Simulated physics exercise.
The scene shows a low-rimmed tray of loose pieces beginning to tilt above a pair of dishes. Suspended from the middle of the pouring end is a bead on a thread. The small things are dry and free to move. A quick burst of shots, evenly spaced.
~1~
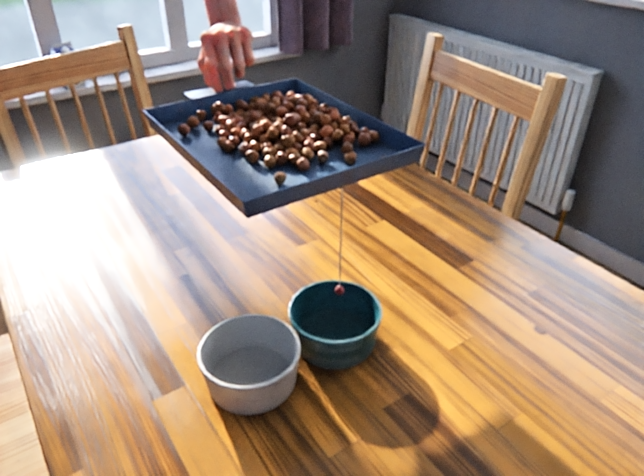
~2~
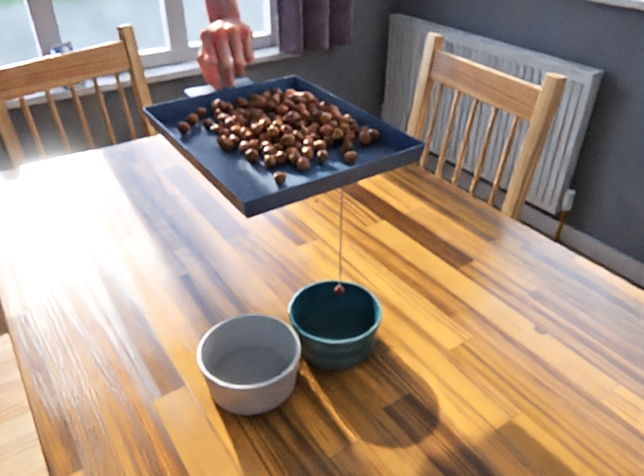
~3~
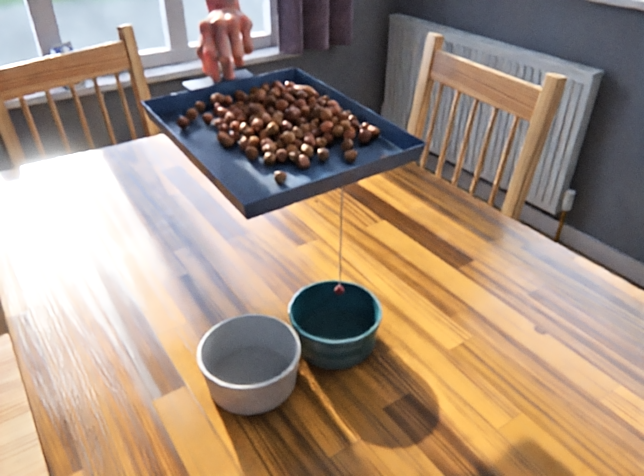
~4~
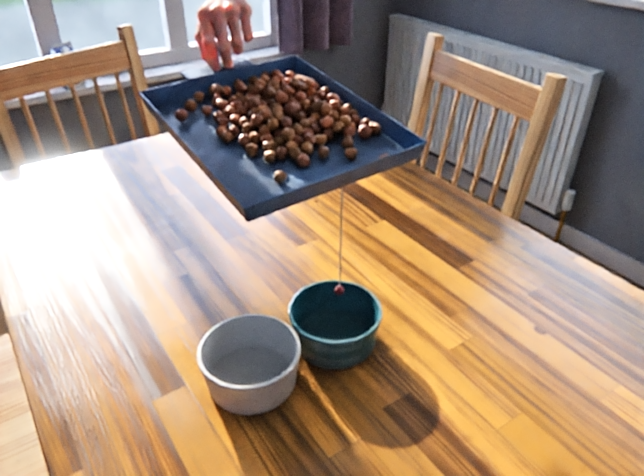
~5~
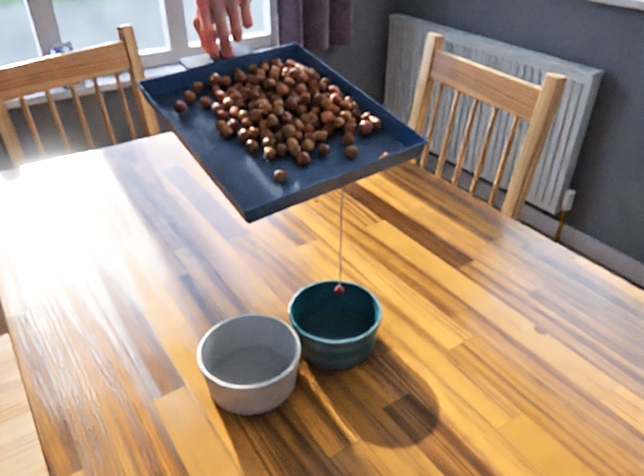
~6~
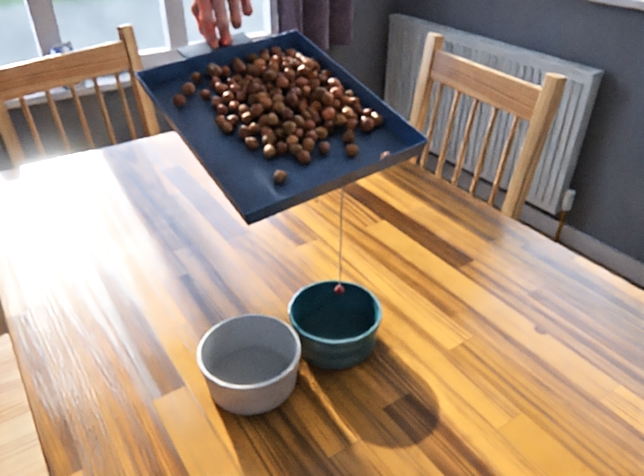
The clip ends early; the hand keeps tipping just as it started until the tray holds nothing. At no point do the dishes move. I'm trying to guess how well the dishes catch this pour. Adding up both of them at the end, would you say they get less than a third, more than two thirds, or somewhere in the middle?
I'd say somewhere between a third and two thirds.
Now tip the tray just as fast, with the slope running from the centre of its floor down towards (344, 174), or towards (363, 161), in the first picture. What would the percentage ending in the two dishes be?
Case one 0 %; case two 0 %.
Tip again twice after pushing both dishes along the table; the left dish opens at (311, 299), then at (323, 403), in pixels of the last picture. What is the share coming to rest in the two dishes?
You'd get near 0 per cent and afterwards near 20 per cent.
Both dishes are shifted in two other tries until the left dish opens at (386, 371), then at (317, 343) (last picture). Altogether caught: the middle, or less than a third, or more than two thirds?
In order: Under a third, then in the middle band.
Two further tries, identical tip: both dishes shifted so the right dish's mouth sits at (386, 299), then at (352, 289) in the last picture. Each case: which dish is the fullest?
With the first placement it's the one to the left, with the second it's the one to the left.
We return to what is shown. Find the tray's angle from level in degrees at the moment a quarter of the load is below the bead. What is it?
The tilt then is about 95°.
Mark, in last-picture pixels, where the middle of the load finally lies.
Roughly at pixel (274, 381).
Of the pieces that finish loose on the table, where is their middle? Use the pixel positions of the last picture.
Centre: Roughly (351, 459).
Shortly afterwards, tray tipped steeply; all but a few on the tray; only a few in the left dish; only a few outside both; only a few in the air.
Next, tray tipped right over; near half on the tray; a little in the left dish; only a few in the right dish; a little outside both; near a quarter in the air.
Some moments later, tray tipped past a quarter turn; near half in the left dish; a little in the right dish; near half outside both.
In the end, tray tipped past a quarter turn; near half in the left dish; a little in the right dish; near half outside both.
